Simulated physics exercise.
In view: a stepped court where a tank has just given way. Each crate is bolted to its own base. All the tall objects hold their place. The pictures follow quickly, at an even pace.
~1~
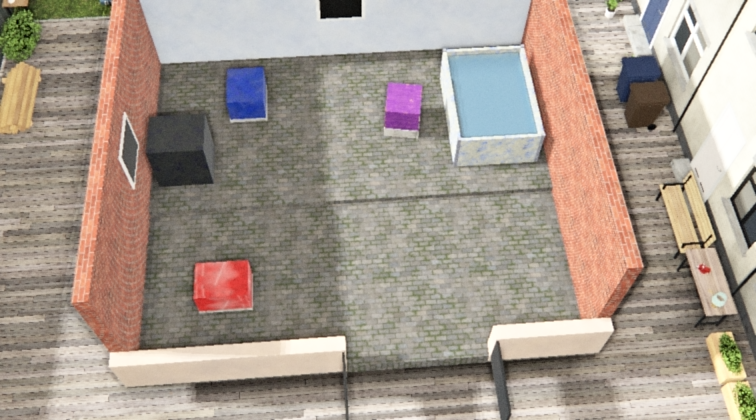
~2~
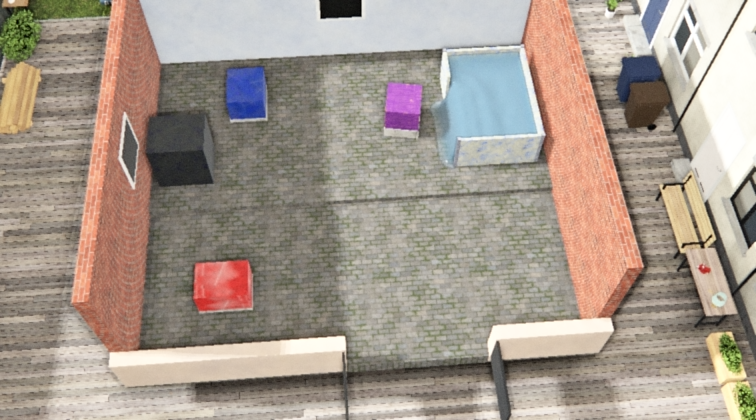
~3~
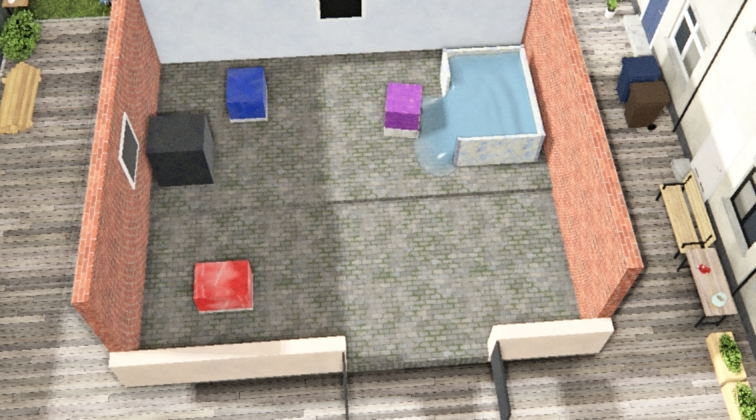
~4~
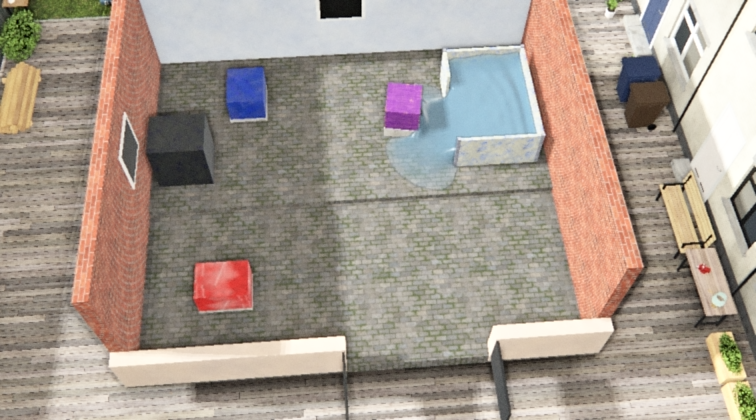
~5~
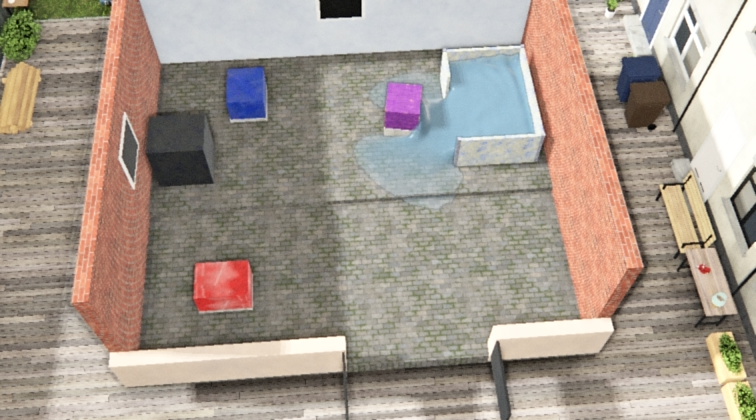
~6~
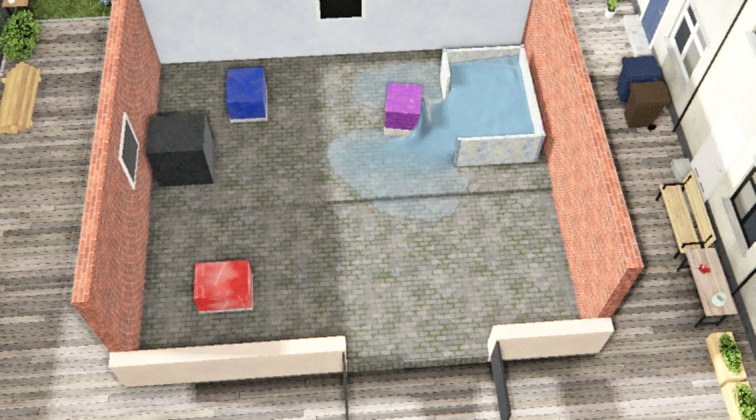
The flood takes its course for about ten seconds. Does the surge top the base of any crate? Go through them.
The blue crate gets wet; the purple crate gets wet; the red crate gets wet.
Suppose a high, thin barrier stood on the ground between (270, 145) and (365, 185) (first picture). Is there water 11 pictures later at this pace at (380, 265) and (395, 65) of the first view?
In that order: Awash, covered.
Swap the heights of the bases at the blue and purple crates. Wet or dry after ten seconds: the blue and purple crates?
In short: Blue escapes it; purple is wetted.
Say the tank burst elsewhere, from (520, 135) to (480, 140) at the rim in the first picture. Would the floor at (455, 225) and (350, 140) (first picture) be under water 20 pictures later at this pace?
One after the other: Awash, clear.
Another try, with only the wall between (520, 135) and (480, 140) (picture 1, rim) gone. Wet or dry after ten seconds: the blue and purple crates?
One by one: The blue one is spared; the purple one escapes it.
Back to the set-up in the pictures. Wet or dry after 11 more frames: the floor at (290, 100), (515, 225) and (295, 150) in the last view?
In that order: Covered, clear, covered.
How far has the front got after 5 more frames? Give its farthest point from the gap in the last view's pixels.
Close to (216, 192).
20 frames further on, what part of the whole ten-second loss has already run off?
Close to 30 %.
A moment on, water covers 30 % of the floor; the blue crate not reached, the purple crate water round its plinth, the red crate not reached.
Next, water covers 60 % of the floor; the blue crate water round its plinth, the purple crate water round its plinth, the red crate water round its plinth.
Then, water covers 75 % of the floor; the blue crate water round its plinth, the purple crate water round its plinth, the red crate water round its plinth.
Later, water covers 80 % of the floor; the blue crate water round its plinth, the purple crate water round its plinth, the red crate water round its plinth.
In the end, water covers 80 % of the floor; the blue crate was topped, the purple crate was topped, the red crate was topped.
